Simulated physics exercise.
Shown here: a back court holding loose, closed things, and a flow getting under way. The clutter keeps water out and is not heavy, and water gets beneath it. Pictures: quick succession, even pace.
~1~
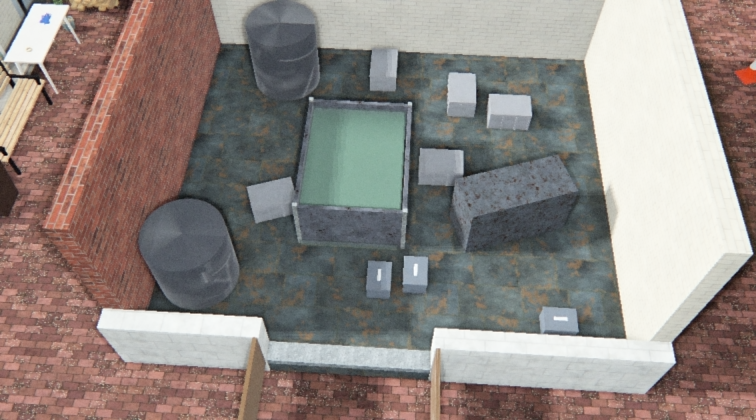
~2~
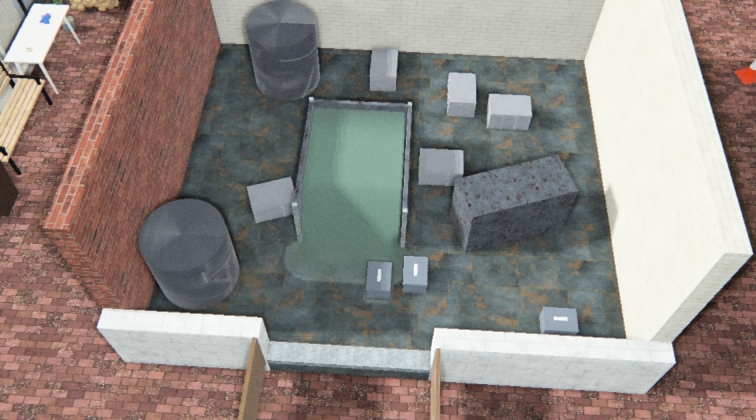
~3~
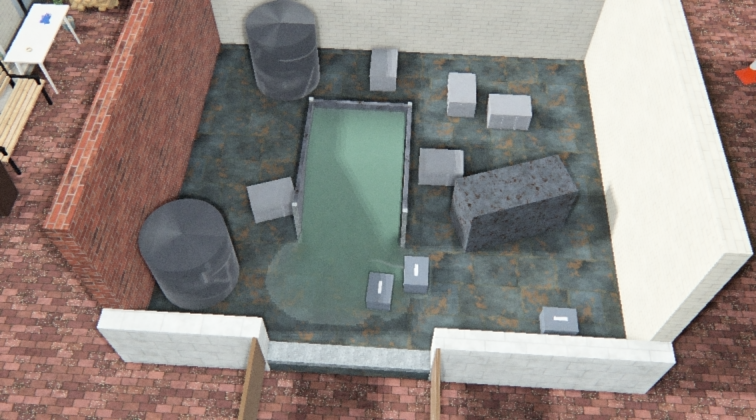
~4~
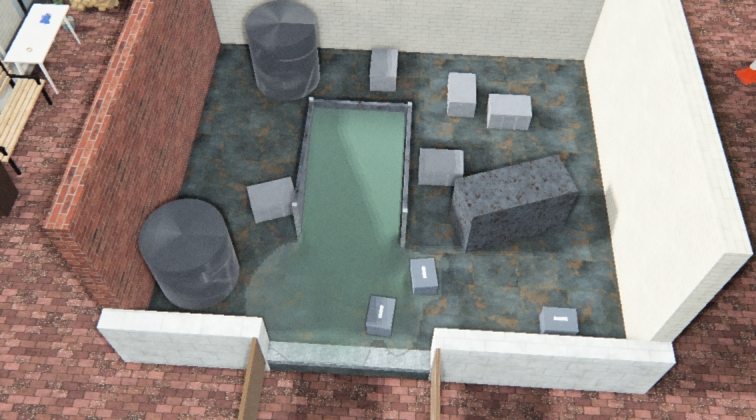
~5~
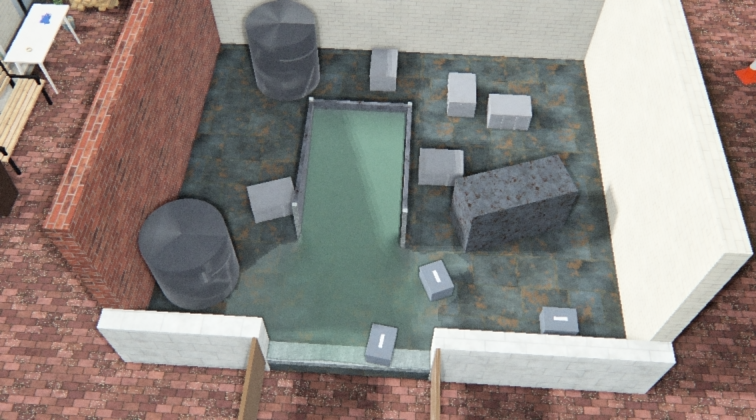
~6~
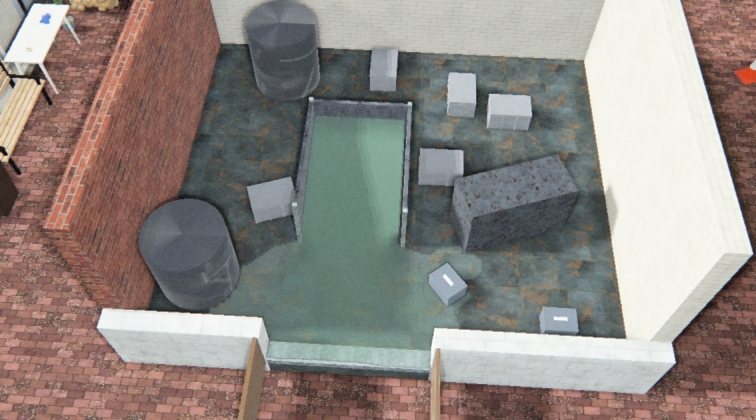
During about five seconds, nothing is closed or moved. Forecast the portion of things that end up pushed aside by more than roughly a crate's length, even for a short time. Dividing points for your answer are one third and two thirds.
Answer: A share under one third.
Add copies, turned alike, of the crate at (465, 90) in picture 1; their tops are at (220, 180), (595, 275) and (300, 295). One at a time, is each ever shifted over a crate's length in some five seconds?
Going by the order given: Stays in place, stays in place, travels that far.
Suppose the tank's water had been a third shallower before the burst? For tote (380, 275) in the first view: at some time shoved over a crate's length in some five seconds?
As for that object: Went the full length.
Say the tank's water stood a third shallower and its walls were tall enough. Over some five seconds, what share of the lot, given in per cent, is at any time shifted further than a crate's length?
10 per cent.
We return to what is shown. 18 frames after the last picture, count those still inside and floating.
It adds up to 0.
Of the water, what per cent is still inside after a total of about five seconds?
About 32 percent.
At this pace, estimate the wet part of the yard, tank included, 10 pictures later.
My guess is around 30 per cent.
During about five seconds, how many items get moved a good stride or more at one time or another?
I count 2.
A moment on, 2 of 8 are well off their spots; 0 afloat.
Next, 2 of 8 are well off their spots; 0 afloat.
Later, 2 of 8 are well off their spots; 0 afloat.
In the end, 2 of 8 are well off their spots, and 2 have been at some point; 0 afloat.
